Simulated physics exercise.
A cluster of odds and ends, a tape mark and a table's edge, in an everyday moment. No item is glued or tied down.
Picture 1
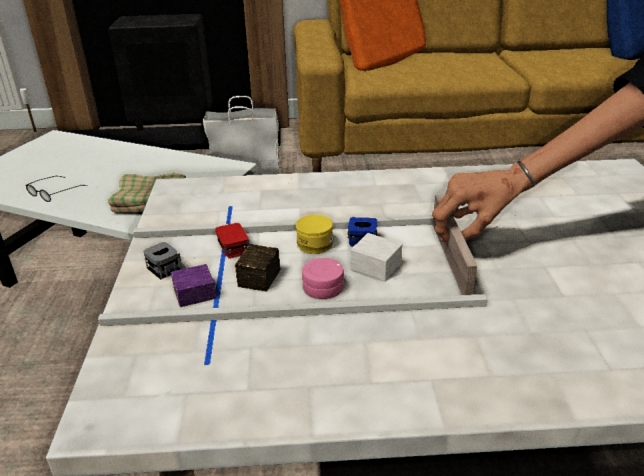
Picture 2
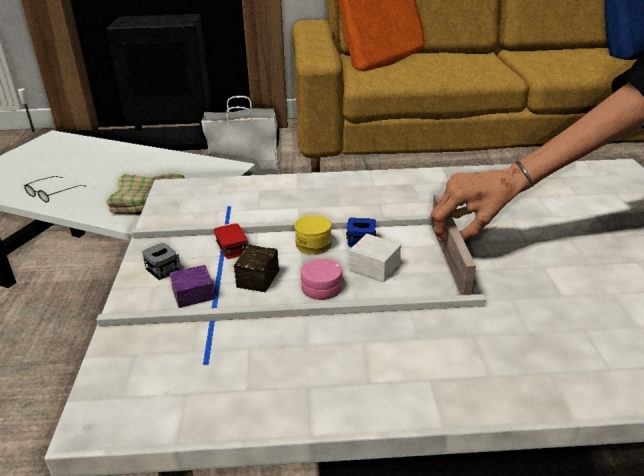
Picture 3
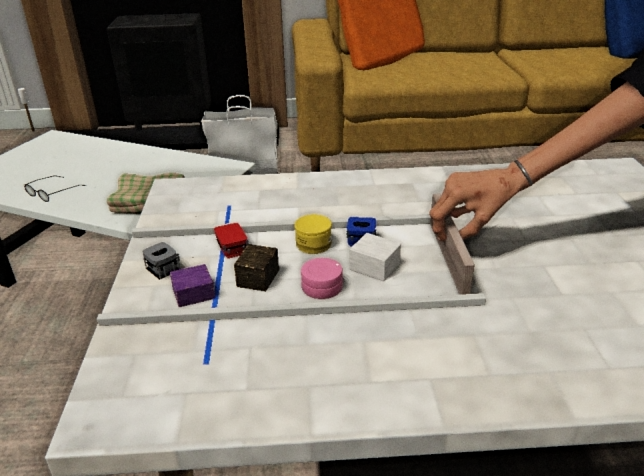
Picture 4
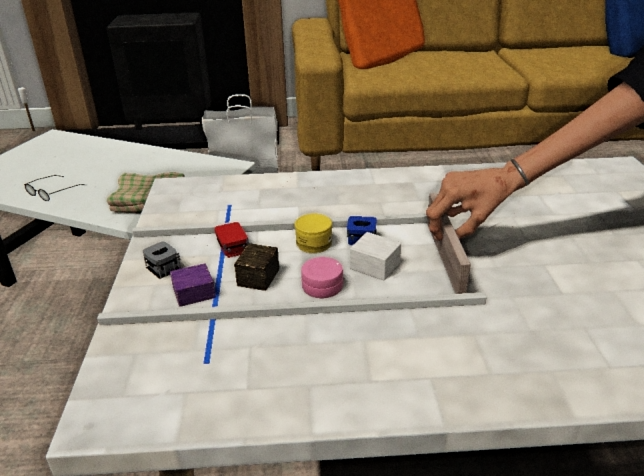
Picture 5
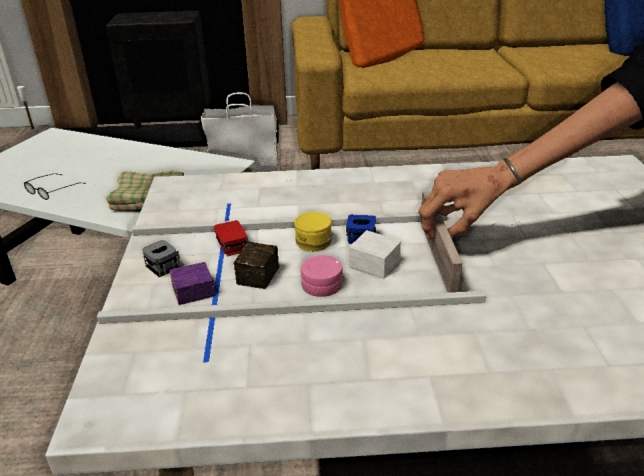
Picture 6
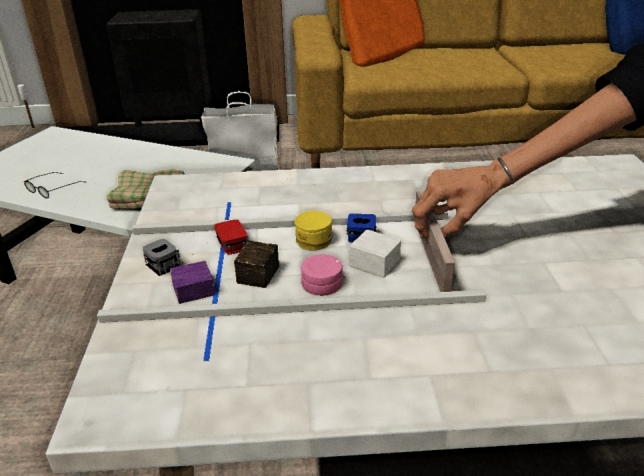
In a living room, small colourful blocks and round lids sit scattered on a pale tiled table, some near a blue tape line. A hand holding a board upright at the right slides it slightly left, toward the white block, while the objects stay where they are.
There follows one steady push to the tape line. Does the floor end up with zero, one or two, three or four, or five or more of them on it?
Off the edge will go nothing.
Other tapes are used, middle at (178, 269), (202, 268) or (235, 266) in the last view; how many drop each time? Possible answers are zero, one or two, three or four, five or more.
Three to four; one to two; zero.
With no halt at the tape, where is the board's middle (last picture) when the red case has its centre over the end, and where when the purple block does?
The middle is at (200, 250) when it's the red case, and at (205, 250) when it's the purple block.
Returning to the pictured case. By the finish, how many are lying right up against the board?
The figure is 3.
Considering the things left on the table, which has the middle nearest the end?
It's the purple block that ends nearest.
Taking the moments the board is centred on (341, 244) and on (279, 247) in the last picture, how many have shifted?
I get 4 at the one place and 7 at the other.
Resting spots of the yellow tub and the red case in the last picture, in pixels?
The yellow tub settles near (176, 237); as for the red case, near (148, 238).
Soon after, none off yet; grey case at rest near (161, 257); purple block at rest near (193, 282); red case at rest near (231, 237).
Then, none off yet; grey case at rest near (161, 257); purple block at rest near (193, 282); red case moved a little near (211, 238).
At rest, the number that fall off is zero.
